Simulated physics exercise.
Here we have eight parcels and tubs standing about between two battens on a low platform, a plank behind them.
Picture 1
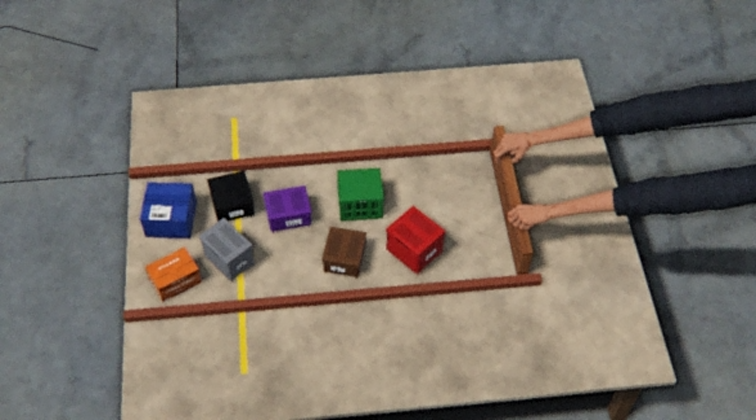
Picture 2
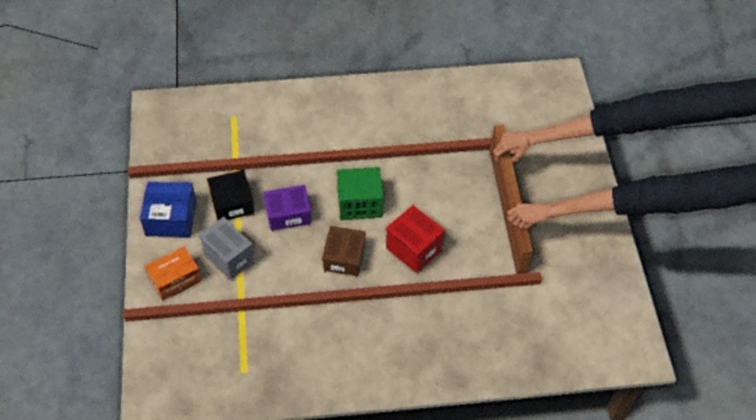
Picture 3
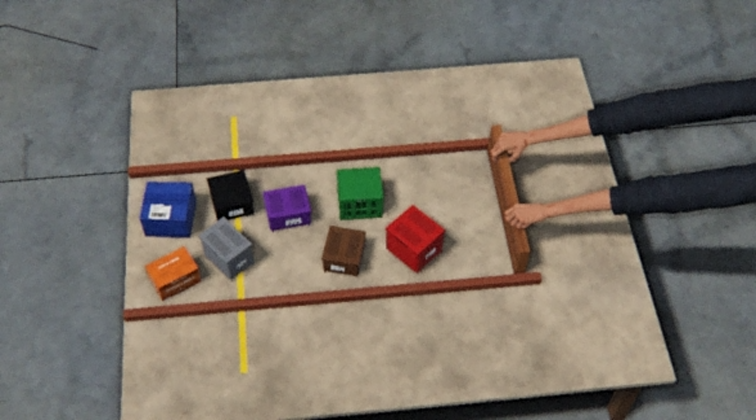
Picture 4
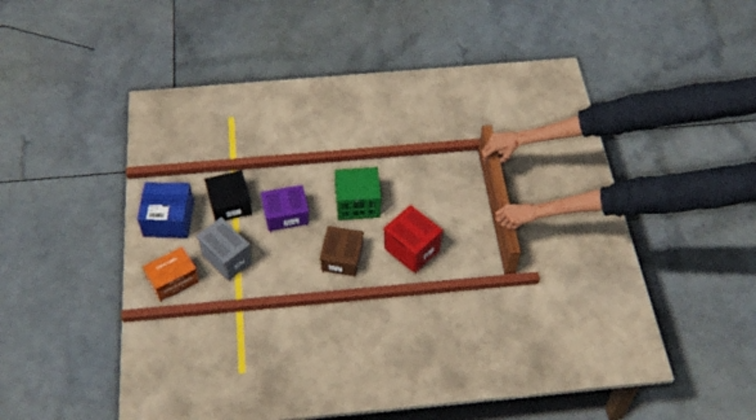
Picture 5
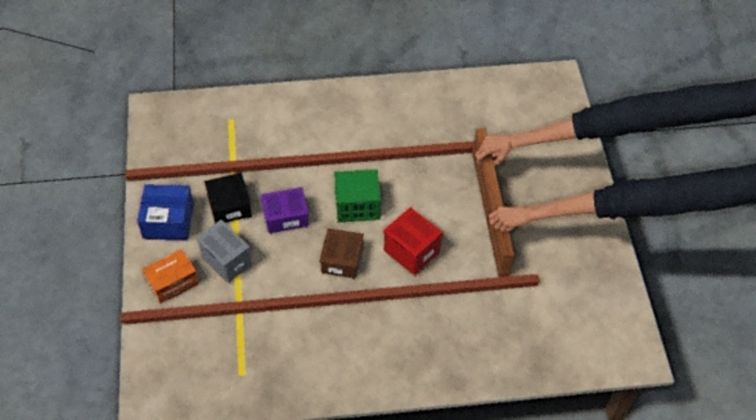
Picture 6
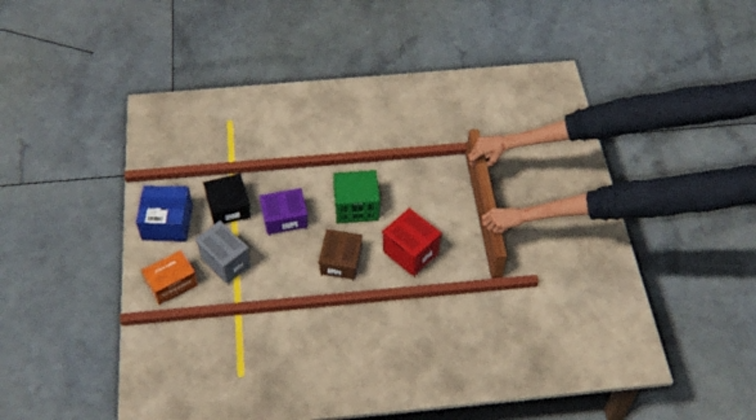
At the start, eight colored boxes and tubs sit scattered between two reddish-brown strips on a table crossed by a yellow line, while two hands grip a plank at the right. The hands then slide the plank slightly leftward, shortening the gap to the red tub, while the boxes stay in place.
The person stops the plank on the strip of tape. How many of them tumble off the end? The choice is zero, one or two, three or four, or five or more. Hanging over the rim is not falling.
As it turns out, the number that fall off is one or two.
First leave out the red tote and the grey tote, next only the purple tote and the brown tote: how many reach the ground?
It would be 1 and 0.
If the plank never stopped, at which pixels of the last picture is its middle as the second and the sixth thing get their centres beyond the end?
At (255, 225) for the second, at (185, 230) for the sixth.
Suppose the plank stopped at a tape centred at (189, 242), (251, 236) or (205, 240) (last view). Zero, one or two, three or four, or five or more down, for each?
In that order: Three or four; one to two; three to four.
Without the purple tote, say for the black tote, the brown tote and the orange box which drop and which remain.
The black tote does not fall; the brown tote does not fall; the orange box is lost.
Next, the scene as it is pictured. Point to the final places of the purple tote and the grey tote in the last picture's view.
The purple tote at (168, 221), the grey tote at (135, 256).
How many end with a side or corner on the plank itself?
That makes 2.
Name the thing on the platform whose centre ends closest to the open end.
That is the black tote.
A little later, none off yet; blue box at rest near (165, 214); orange box at rest near (170, 278); grey tote at rest near (224, 253).
Next, none off yet; blue box at rest near (165, 214); orange box at rest near (170, 278); grey tote moving near (219, 253).
When it is over, the number that fall off is one or two; down, orange box and blue box.
